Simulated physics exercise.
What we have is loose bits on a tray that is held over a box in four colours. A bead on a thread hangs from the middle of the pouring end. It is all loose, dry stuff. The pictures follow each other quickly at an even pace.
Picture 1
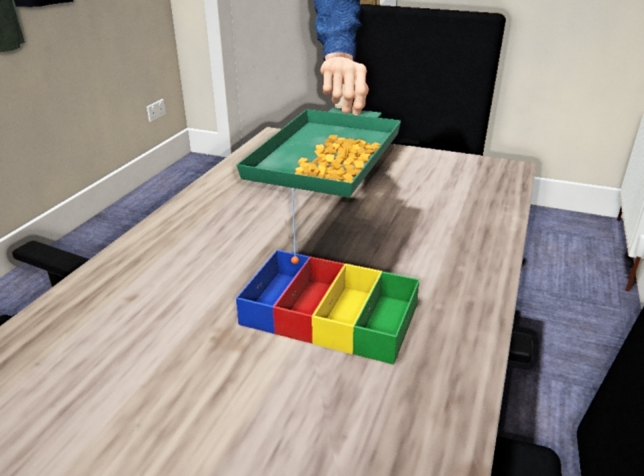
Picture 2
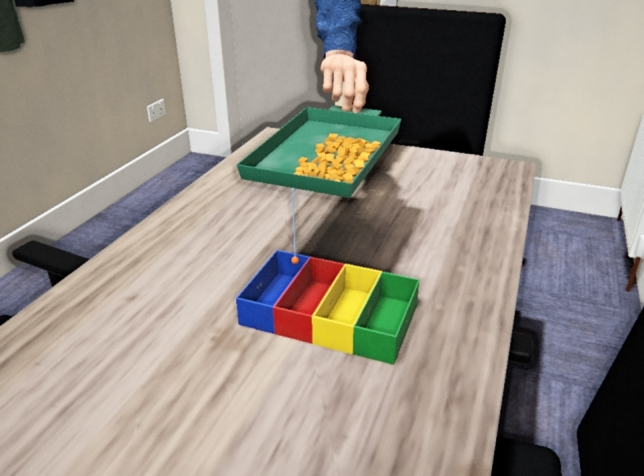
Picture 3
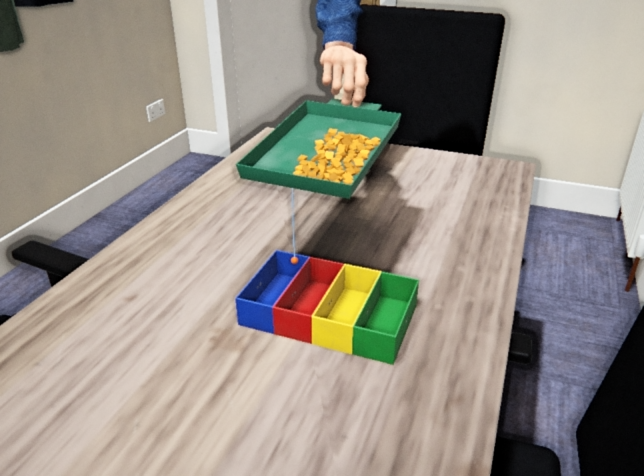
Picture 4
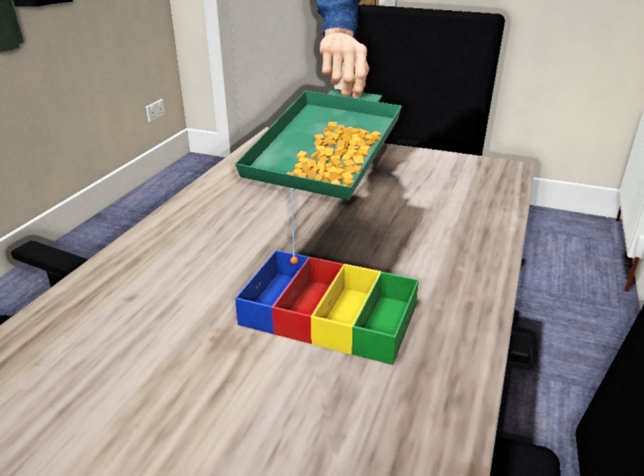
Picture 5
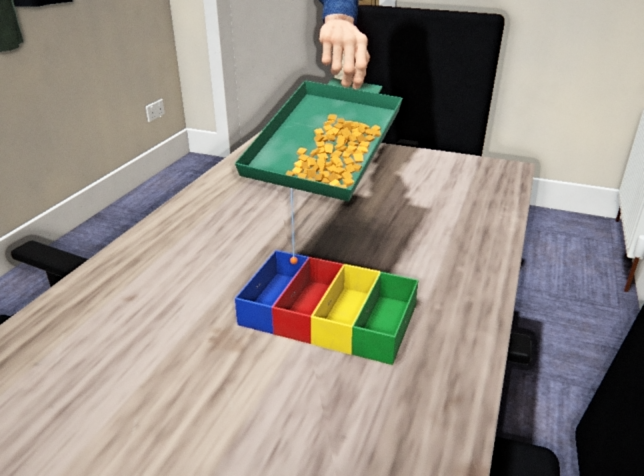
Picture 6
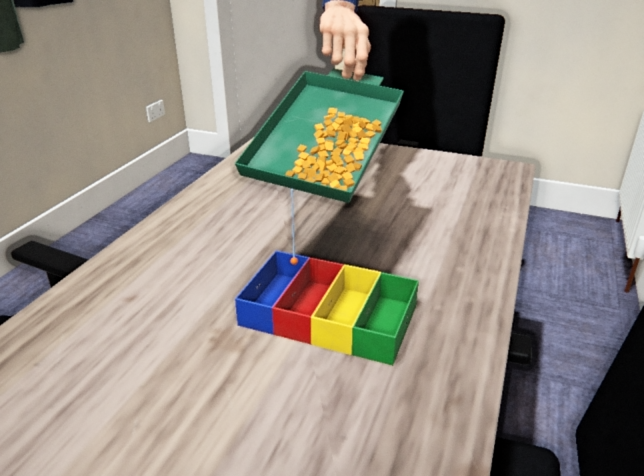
A green tray of small orange-yellow crackers, held by a hand in a blue sleeve over a wooden table in a carpeted room, starts nearly level, seen from above at a steady view. Its far side rises steadily with the hand, and its near edge slants slightly lower at the right. Below, a bead hangs on a thread above a still box with blue, red, yellow and green cells.
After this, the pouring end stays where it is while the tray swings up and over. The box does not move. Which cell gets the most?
The yellow one ends fullest.
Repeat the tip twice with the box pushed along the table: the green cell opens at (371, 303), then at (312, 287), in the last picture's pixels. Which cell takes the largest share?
At the first place that yellow cell, at the second that green cell.
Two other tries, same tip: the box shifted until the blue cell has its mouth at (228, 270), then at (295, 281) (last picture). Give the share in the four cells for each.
Near 100 % and 100 %.
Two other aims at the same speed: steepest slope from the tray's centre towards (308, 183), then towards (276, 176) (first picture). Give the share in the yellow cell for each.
About 20 and 0 per cent.
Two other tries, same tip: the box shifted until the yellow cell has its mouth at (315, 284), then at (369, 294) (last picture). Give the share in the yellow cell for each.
First some 40, then 20 per cent.
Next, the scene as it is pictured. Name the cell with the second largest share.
It is the cell in red.
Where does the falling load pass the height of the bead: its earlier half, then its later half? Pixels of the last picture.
At about (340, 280), then at (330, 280).
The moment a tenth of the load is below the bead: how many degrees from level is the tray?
At some 85 degrees.
Soon after the last picture, tray tipped steeply; all on the tray.
A little later, tray tipped right over; about two thirds on the tray; about a quarter in the yellow cell; a stray few in the red cell; a small part falling or outside the box.
Later still, tray tipped past a quarter turn; about two thirds in the yellow cell; about a third in the red cell.
At rest, tray tipped past a quarter turn; about two thirds in the yellow cell; about a third in the red cell; none in the green cell; none in the blue cell.
